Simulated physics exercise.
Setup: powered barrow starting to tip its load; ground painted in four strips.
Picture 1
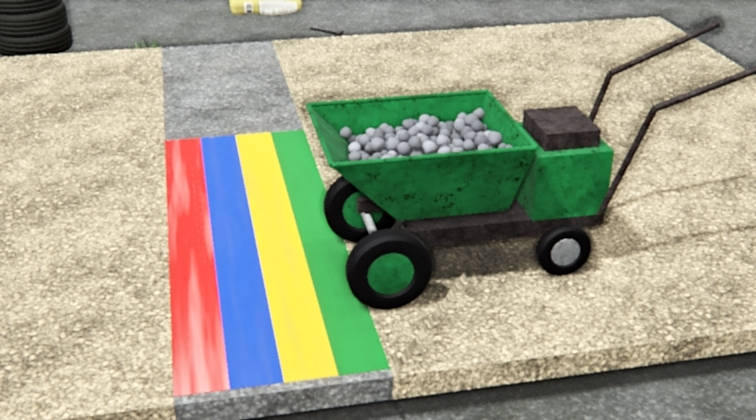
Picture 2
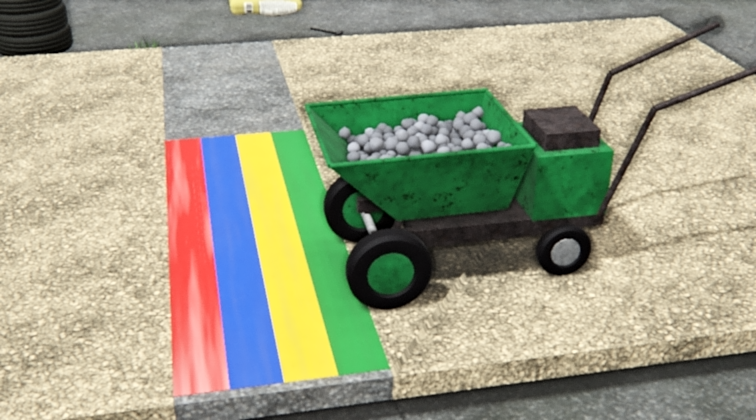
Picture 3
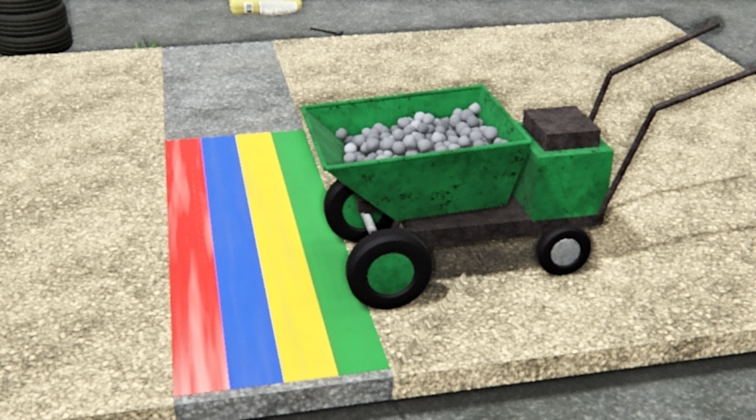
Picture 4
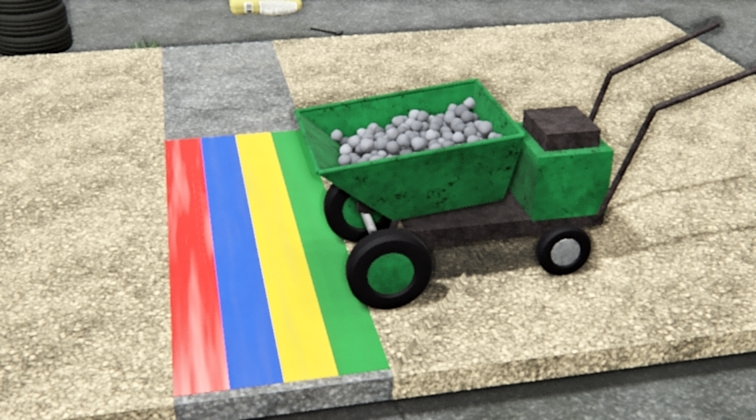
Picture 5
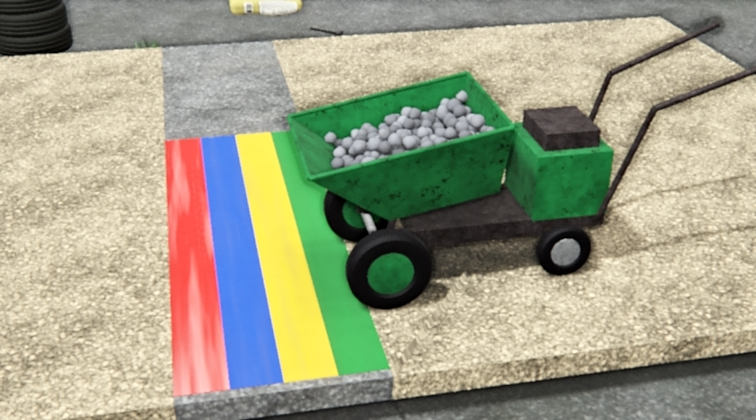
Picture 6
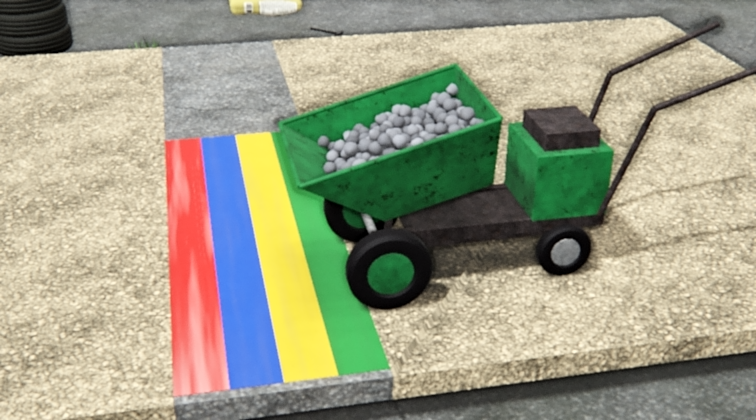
A small green powered barrow stands on a pale, gritty slab outdoors, seen from slightly above and to the side by a camera that stays still. Its skip holds round grey cobbles, its dark handles rise at the right, and red, blue, yellow and green strips run left to right beside its front wheels. The skip sits level, then tilts slowly forward to the left, its back end rising clear of the green engine box while the wheels stay put.
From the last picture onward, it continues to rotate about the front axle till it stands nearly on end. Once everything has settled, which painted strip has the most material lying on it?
Most of it lies on the red strip.
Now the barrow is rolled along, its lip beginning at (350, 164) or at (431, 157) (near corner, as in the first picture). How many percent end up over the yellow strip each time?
First position: Some 0 percent; second position: Some 30 percent.
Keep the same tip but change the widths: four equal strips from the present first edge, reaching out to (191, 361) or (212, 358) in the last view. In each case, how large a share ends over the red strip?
Shares: Close to 30 %; close to 30 %.
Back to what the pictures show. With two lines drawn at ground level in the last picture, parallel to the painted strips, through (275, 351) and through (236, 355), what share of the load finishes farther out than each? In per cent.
Close to 80 % and 70 %, in that order.
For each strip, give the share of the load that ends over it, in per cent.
Green: About 0; yellow: About 0; blue: About 20; red: About 30.
Just after the last frame, skip tipped steeply; every one in the skip.
A moment on, skip tipped right over; the larger part in the skip; about a tenth over the blue strip; about a tenth over the red strip; just a few falling.
Further on, skip tipped right over; roughly a quarter in the skip; roughly a quarter over the blue strip; roughly a third over the red strip; roughly a quarter off the paint.
When it is over, skip tipped right over; roughly a quarter in the skip; not one over the green strip; not one over the yellow strip; roughly a quarter over the blue strip; roughly a third over the red strip; roughly a third off the paint.
